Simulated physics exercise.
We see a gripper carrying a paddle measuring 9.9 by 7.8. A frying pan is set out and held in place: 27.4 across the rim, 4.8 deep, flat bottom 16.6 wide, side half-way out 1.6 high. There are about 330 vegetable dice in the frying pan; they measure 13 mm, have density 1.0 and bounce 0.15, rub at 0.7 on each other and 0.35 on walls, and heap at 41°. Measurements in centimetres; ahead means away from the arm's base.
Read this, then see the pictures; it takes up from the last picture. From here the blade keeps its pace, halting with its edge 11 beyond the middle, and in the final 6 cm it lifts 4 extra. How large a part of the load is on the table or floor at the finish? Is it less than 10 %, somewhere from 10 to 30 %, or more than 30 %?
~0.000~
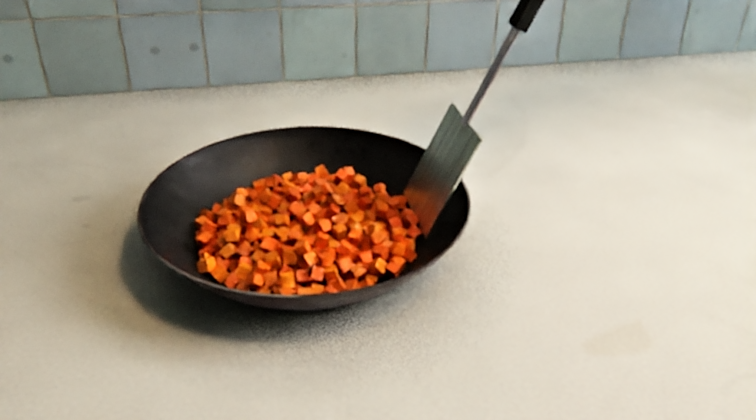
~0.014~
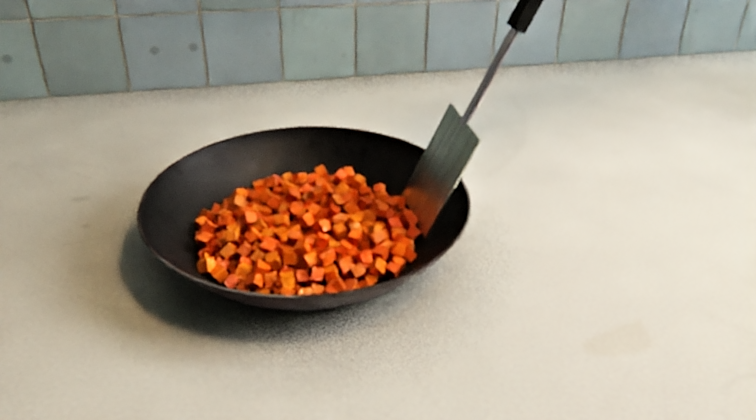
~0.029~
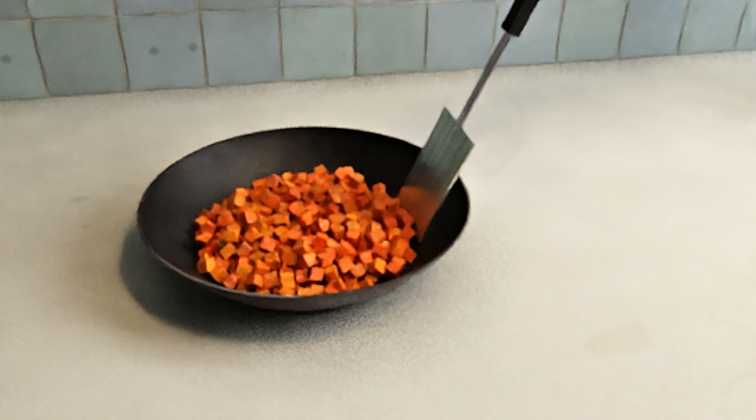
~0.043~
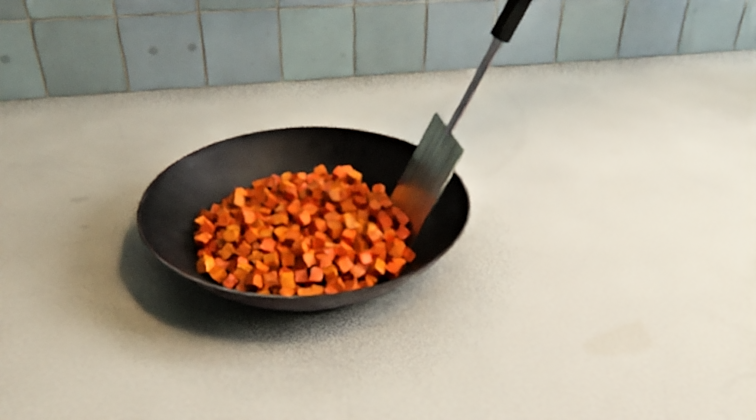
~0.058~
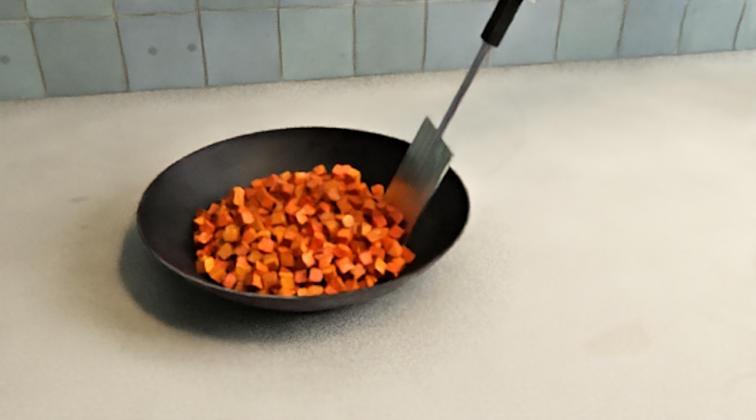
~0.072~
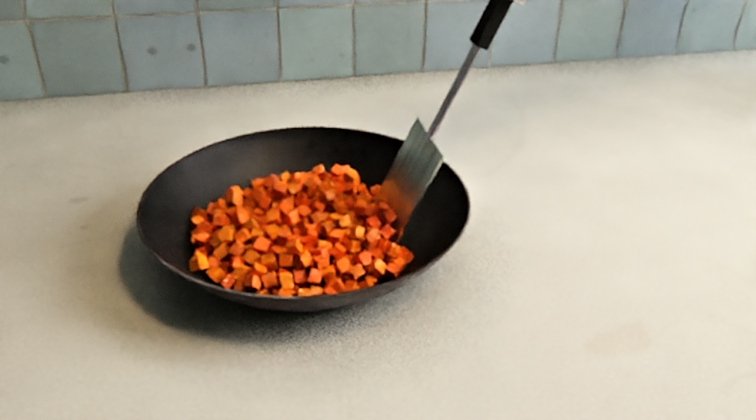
It is more than 30 %.
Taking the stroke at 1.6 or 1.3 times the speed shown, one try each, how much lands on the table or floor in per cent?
Close to 40 and 45 percent respectively.
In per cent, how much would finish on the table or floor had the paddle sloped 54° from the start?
Roughly 40 per cent.
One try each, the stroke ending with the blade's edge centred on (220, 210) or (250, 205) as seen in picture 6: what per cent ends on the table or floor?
Roughly 15 and 0 per cent.
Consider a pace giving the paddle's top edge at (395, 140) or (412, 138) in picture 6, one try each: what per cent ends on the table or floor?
Some 40 and 45 per cent.
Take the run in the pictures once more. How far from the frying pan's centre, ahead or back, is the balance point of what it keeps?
Roughly 3.0 cm ahead of the centre.
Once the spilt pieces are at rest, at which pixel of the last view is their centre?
Close to (18, 266) in pixels.
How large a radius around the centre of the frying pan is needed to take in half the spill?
24 cm.
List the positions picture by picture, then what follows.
Paddle top edge at (466, 120), sloping 65°; upper third of the load around (306, 222), from x 200 to 415, top at y 170; 326 in the frying pan, in the first frame.
Paddle top edge at (465, 121), sloping 65°; upper third of the load around (305, 222), from x 200 to 415, top at y 170, in the second frame.
Paddle top edge at (460, 124), sloping 65°; upper third of the load around (306, 222), from x 200 to 410, top at y 170, in the third frame.
Paddle top edge at (450, 130), sloping 65°; upper third of the load around (307, 221), from x 200 to 410, top at y 170, in the fourth frame.
Paddle top edge at (440, 134), sloping 65°; upper third of the load around (307, 220), from x 200 to 405, top at y 170, in the fifth frame.
Paddle top edge at (430, 136), sloping 65°; upper third of the load around (302, 223), from x 200 to 405, top at y 170; 326 in the frying pan, in the sixth frame.
After 0.18 s, sloping 65°, highest piece 6 above the table; 326 in the frying pan.
After 0.29 s, sloping 65°, highest piece 8 above the table; 308 in the frying pan, 1 on the table or floor, 17 on the blade or in flight.
After 0.54 s, sloping 65°, highest piece 7 above the table; 197 in the frying pan, 112 on the table or floor, 17 on the blade or in flight.
After 1.59 s, sloping 65°, highest piece 6 above the table; 197 in the frying pan, 129 on the table or floor.
At rest, 197 in the frying pan, 129 on the table or floor. That is 40 % on the table or floor.
